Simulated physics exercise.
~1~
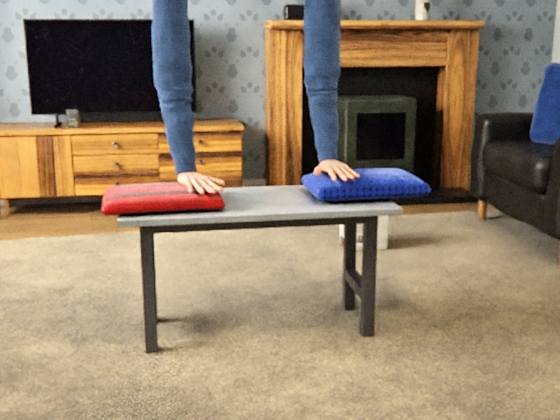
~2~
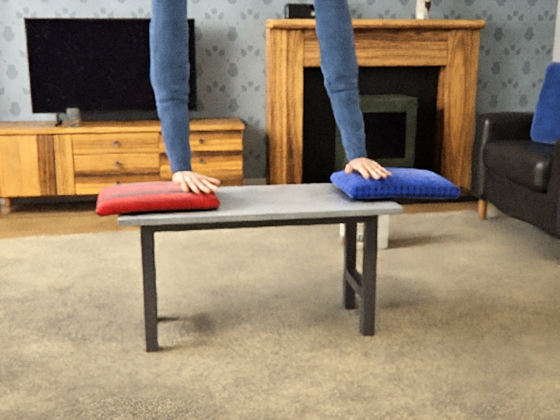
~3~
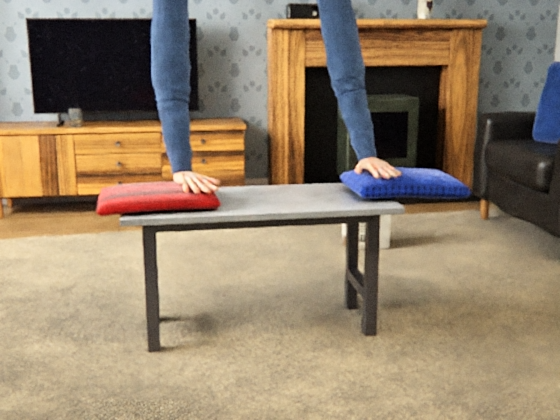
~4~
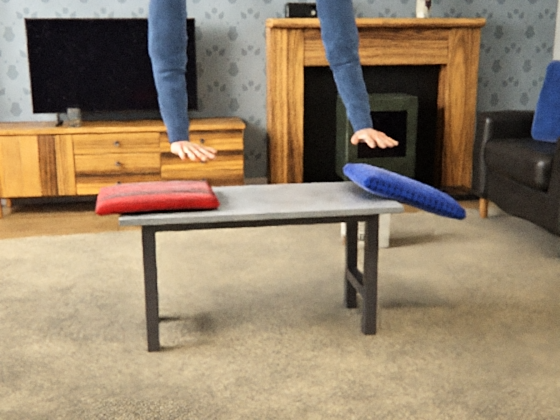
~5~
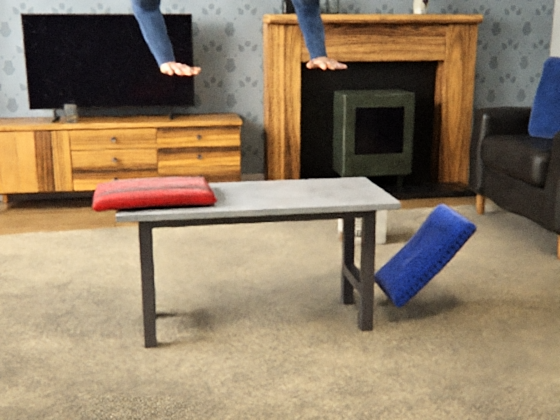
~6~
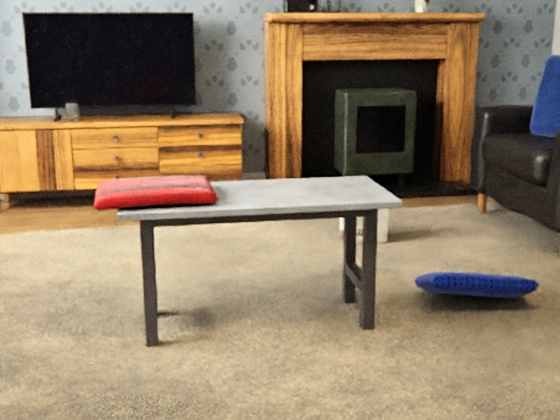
In a living room, two hands push cushions apart on a bench and the blue one falls.
